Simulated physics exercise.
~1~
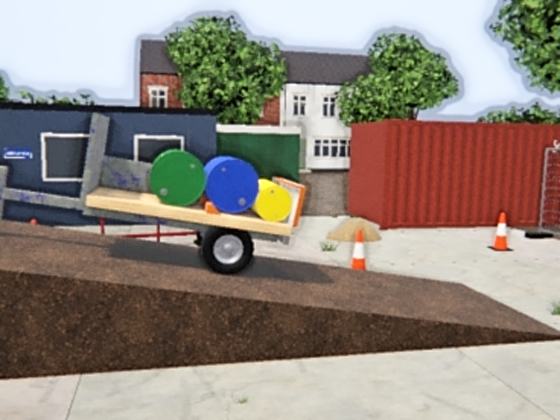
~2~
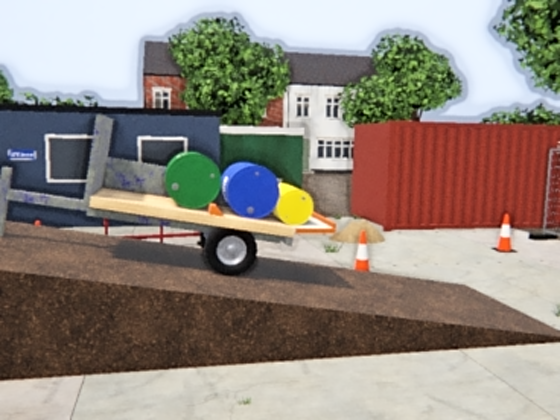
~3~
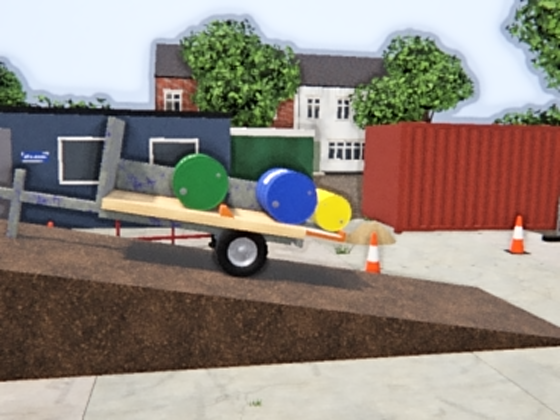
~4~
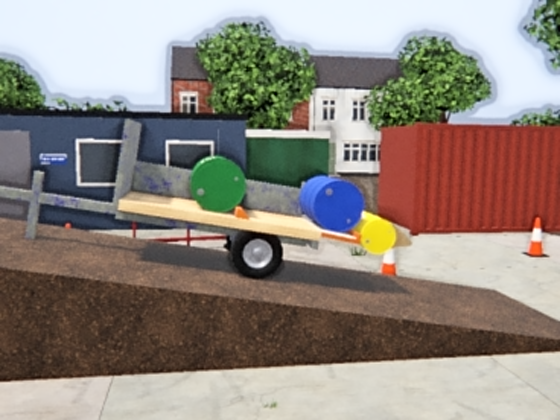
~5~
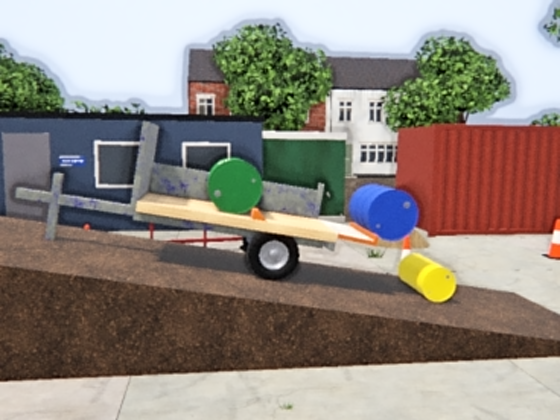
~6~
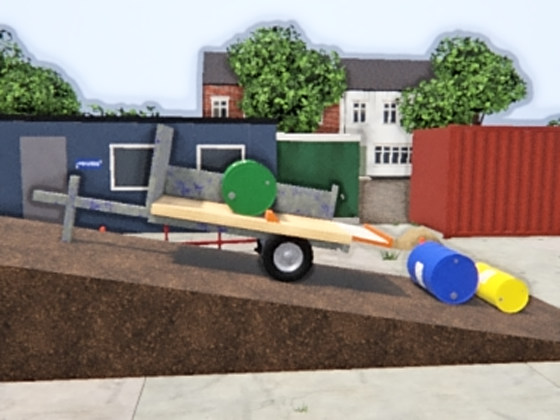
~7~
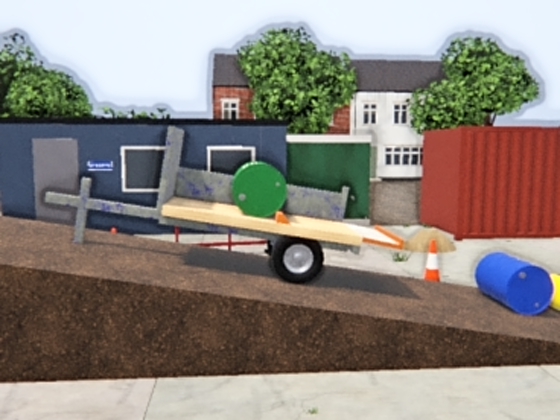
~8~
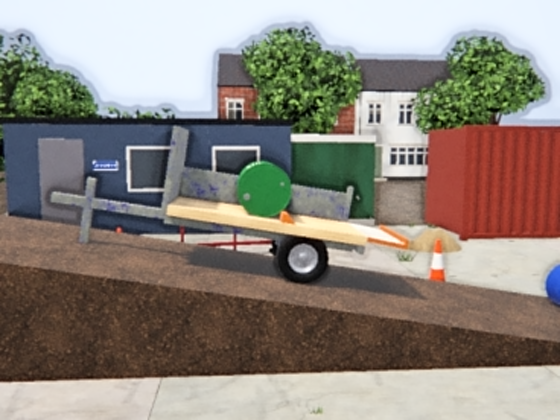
On a dirt slope by a red container, yellow then blue drums rolling right off a lowered trailer tailgate, green staying aboard.
